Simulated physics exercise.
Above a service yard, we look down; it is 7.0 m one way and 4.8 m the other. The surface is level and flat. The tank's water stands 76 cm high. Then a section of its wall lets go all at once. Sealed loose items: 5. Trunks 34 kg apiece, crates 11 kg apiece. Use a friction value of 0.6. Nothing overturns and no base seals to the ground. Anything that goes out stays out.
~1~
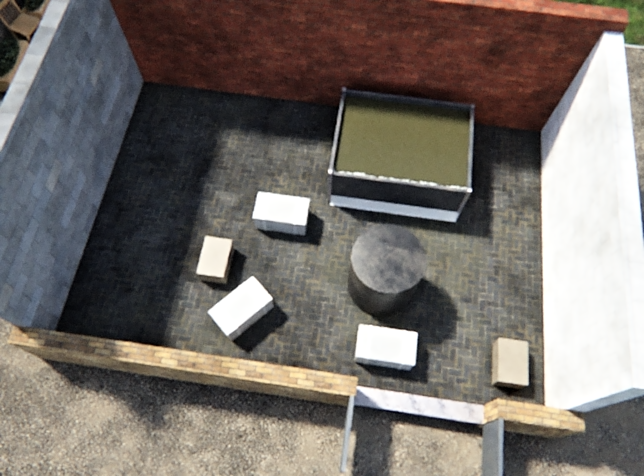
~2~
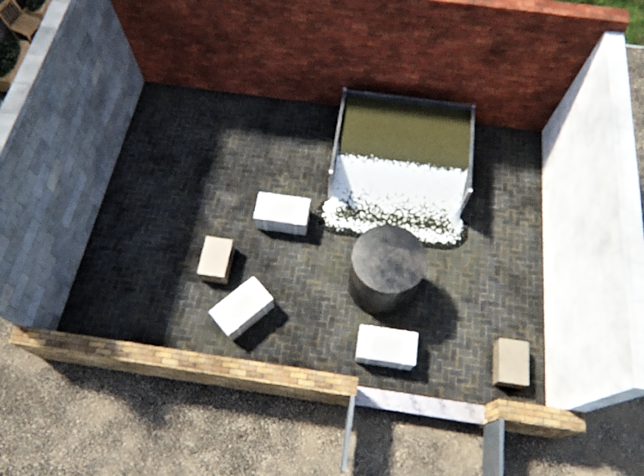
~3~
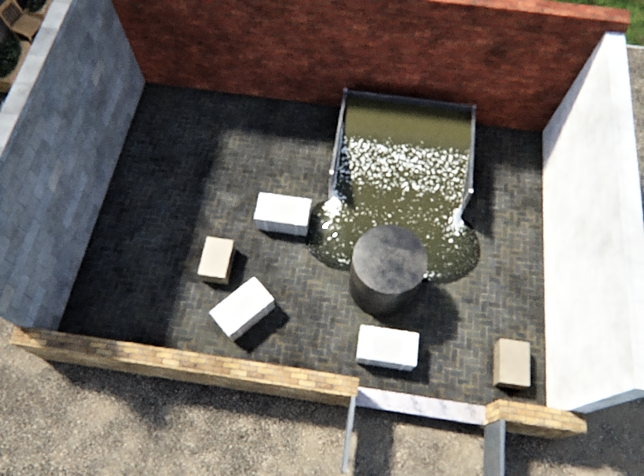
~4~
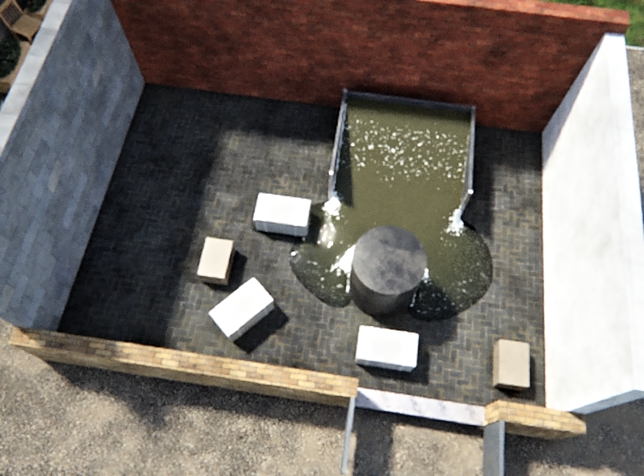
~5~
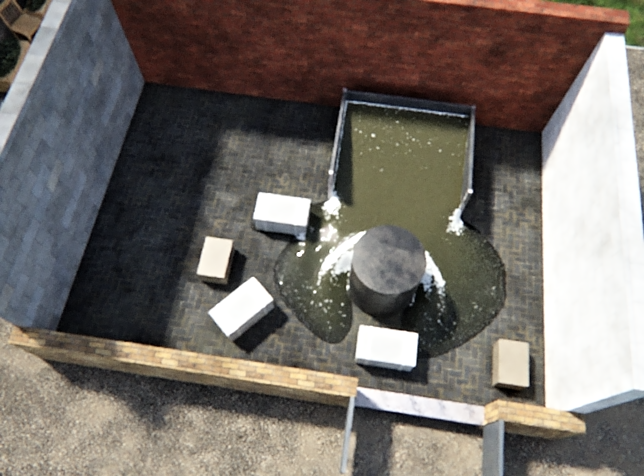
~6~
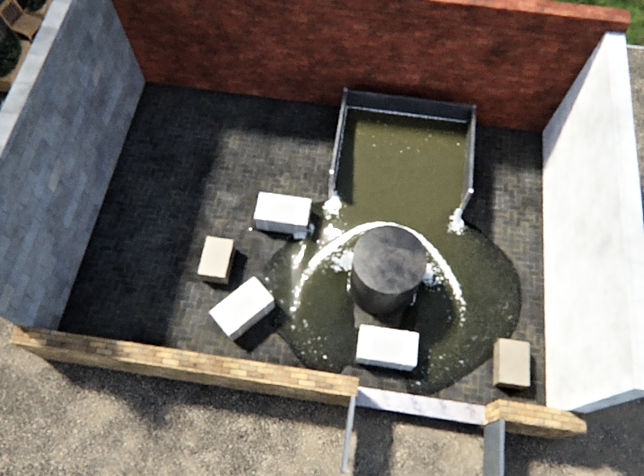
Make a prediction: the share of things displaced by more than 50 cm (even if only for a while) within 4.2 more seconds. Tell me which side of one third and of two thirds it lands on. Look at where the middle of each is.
High band.
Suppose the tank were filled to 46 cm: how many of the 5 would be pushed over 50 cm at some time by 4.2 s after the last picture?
It would come to 2 of them.
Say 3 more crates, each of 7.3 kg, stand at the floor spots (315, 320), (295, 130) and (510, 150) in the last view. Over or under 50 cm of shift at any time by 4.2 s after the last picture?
First exceeds it, second falls shy, third falls shy.
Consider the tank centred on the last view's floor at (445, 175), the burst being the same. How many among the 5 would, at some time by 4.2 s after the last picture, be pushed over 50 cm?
Result: 3.
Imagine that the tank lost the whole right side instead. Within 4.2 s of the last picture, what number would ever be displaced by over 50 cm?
The count would be 2.
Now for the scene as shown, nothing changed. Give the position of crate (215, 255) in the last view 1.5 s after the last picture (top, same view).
Position: About (141, 228).
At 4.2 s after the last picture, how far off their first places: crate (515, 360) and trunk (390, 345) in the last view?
Distances: 140 cm; 100 cm.
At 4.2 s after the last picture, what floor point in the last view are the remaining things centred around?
It works out to somewhere near (269, 252) on the floor.
Then, 0.4 s after the last picture 0 of 5 are over 50 cm from their spots; 0 afloat.
Then, 1.5 s after the last picture 2 of 5 are over 50 cm from their spots; 1 afloat.
Then, 2.8 s after the last picture 3 of 5 are over 50 cm from their spots; 3 afloat.
Then, 4.2 s after the last picture 4 of 5 are over 50 cm from their spots, and 4 have been at some point; 1 afloat.
